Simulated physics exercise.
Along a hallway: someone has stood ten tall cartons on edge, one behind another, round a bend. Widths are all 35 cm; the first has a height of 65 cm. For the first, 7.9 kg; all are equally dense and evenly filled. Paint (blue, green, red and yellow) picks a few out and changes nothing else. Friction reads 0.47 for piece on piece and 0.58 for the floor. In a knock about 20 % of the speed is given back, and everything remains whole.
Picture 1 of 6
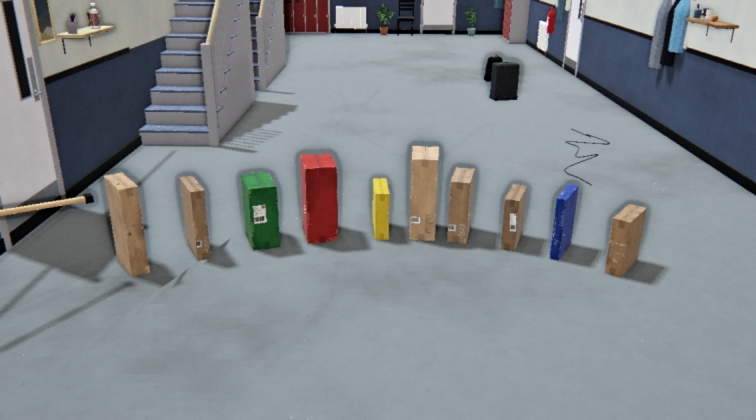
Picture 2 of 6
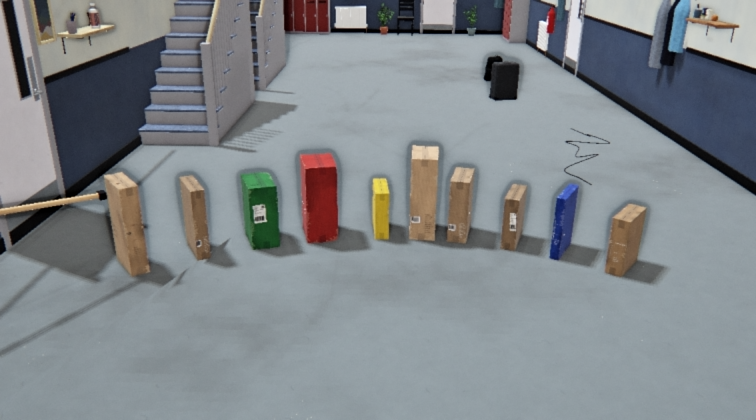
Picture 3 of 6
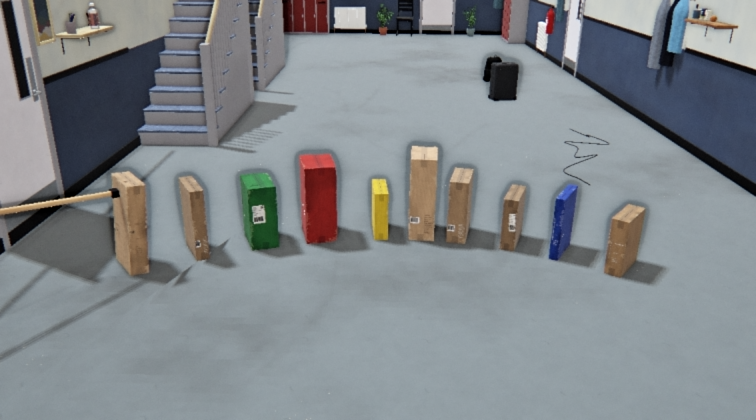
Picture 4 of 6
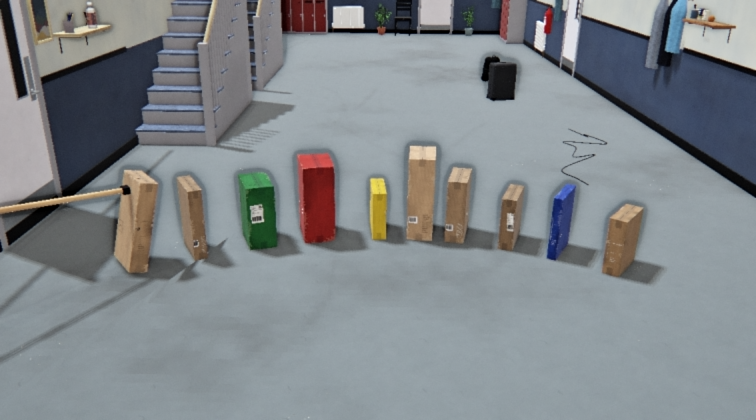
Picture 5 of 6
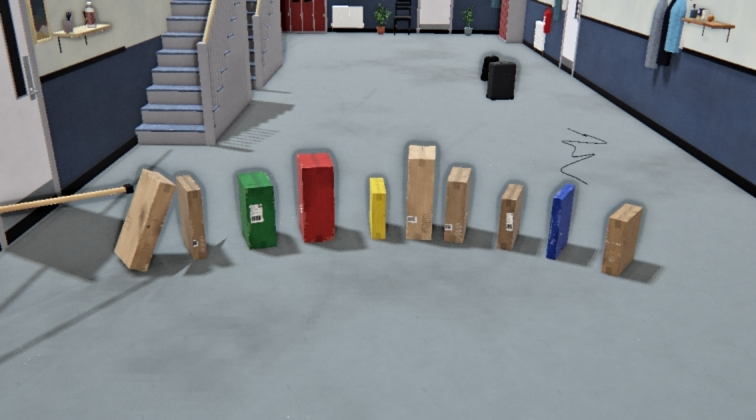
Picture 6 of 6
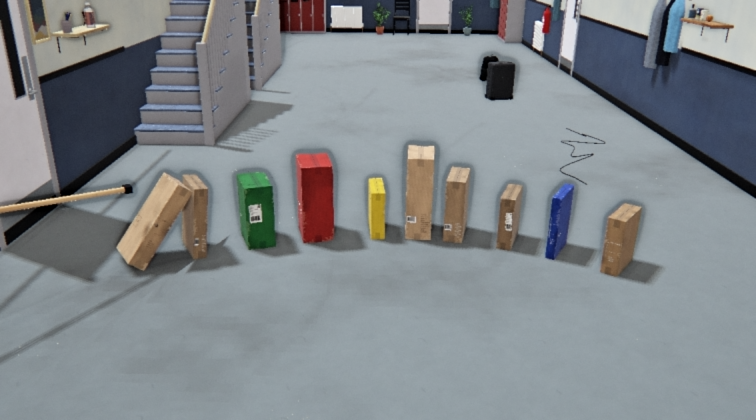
We see a curved row of upright cartons in a hallway, some green, red, yellow and blue, as a pole moves in from the left and pushes the leftmost one, which tilts rightward against its slightly leaning neighbour.
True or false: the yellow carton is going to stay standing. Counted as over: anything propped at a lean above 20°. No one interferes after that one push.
True.
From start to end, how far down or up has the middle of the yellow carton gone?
Roughly 0 centimetres lower.
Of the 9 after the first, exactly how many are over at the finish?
2 in total.
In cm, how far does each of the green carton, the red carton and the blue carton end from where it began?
Displacements: Green = 10, red = 0, blue = 0 (cm).
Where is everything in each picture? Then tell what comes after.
In the first picture (pixels give the middle of a visible side), pole end (89, 200) 13 cm from the first carton; yellow carton (382, 217); green carton (265, 219); blue carton (569, 223); none of the others has stirred.
The second picture shows pole end (103, 197) 41 mm from the first carton; yellow carton (382, 217).
The third picture shows pole end (115, 195) pushing; yellow carton (381, 217); none of the others has stirred.
The fourth picture shows pole end (126, 192) pushing; yellow carton (380, 217); none of the others has stirred.
The fifth picture shows pole end (129, 190) stopped; yellow carton (379, 217); none of the others has stirred.
The sixth picture shows pole end (128, 191) stopped; yellow carton (378, 217); green carton (261, 219); blue carton (564, 222); steepest lean 6°, the carton at (201, 224); one has shifted.
Then, 0.09 s past the last view, none of the 9 other cartons over, 1 disturbed; yellow carton unmoved.
Then, 0.21 s past the last view, 1 of the 9 other cartons over; yellow carton unmoved.
Then, 0.47 s past the last view, 1 of the 9 other cartons over; yellow carton unmoved; green carton 17° from how it stood.
In the end, 2 of the 9 other cartons over; yellow carton unmoved; green carton 24° from how it stood; red carton unmoved. Seven left standing. From the last view, middles, yellow carton near (377, 208), green carton near (272, 205).
